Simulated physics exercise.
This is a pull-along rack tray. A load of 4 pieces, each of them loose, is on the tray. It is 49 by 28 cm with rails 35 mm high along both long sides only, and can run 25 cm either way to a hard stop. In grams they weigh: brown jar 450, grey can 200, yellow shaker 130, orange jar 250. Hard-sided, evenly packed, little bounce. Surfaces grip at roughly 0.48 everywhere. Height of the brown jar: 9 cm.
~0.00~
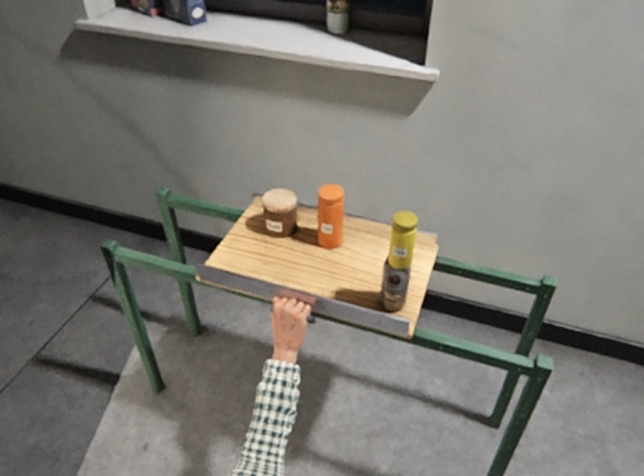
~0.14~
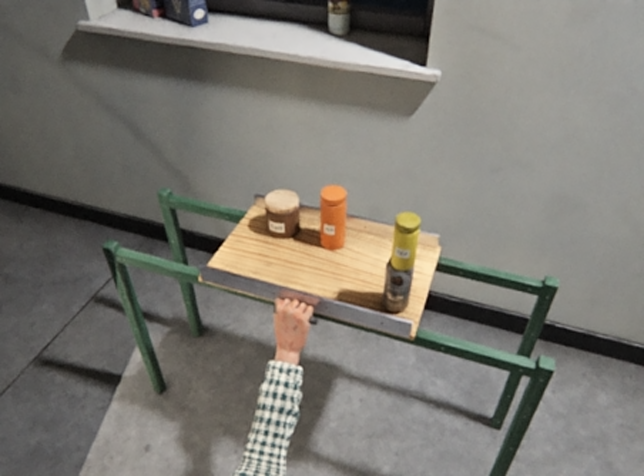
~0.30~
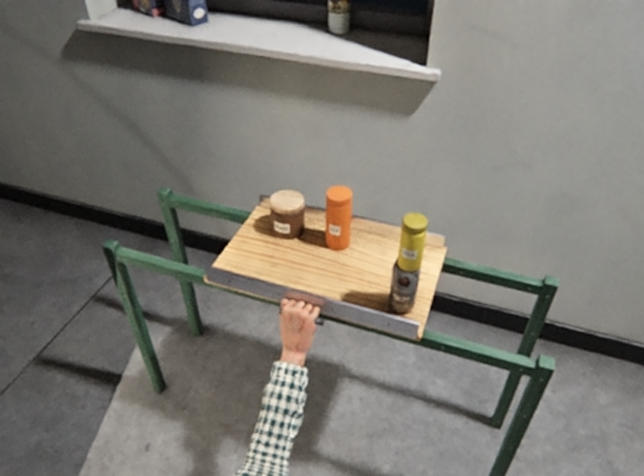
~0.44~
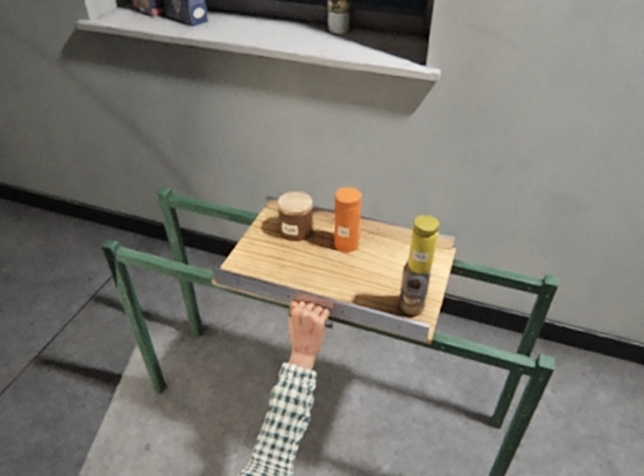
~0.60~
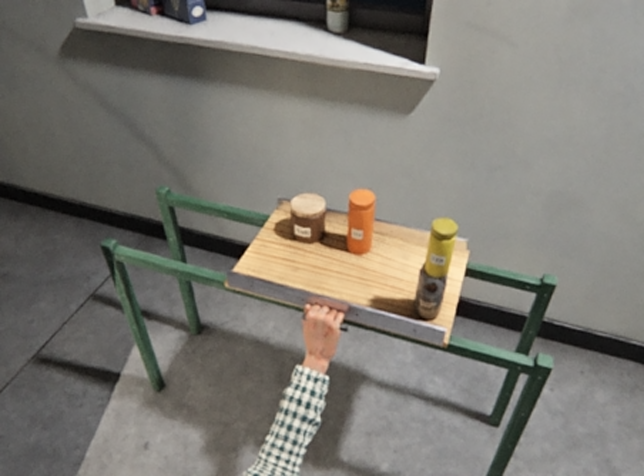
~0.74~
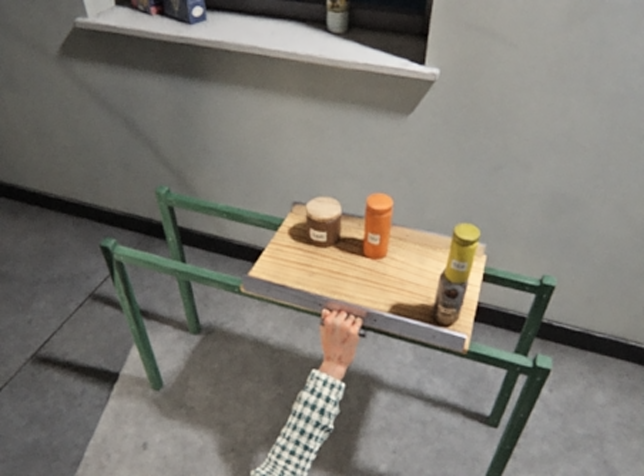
In a grey-walled room below a window ledge, a wooden tray holding a brown jar, an orange jar, a yellow shaker and a grey can sits on green rails. A hand in a checked sleeve grips its front edge, barely moving it at first, then slides it steadily right with everything upright.
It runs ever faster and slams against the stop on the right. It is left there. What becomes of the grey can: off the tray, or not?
The grey can leaves the tray.
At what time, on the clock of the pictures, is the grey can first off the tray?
At about 1.4 s.
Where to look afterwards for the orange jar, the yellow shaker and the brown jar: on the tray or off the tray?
The orange jar is still on the tray; the yellow shaker finishes off the tray; the brown jar is still on the tray.
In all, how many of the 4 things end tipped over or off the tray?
In all, 2.
Around 1.44 s, tray 25 cm right; grey can and yellow shaker now off the tray; orange jar at 6° to upright; brown jar shifted 2 cm.
Around 1.64 s, tray 25 cm right; brown jar shifted 2 cm.
Finally (2.2 s), off the tray, grey can and yellow shaker; the other 2 still in place (within 5 cm).
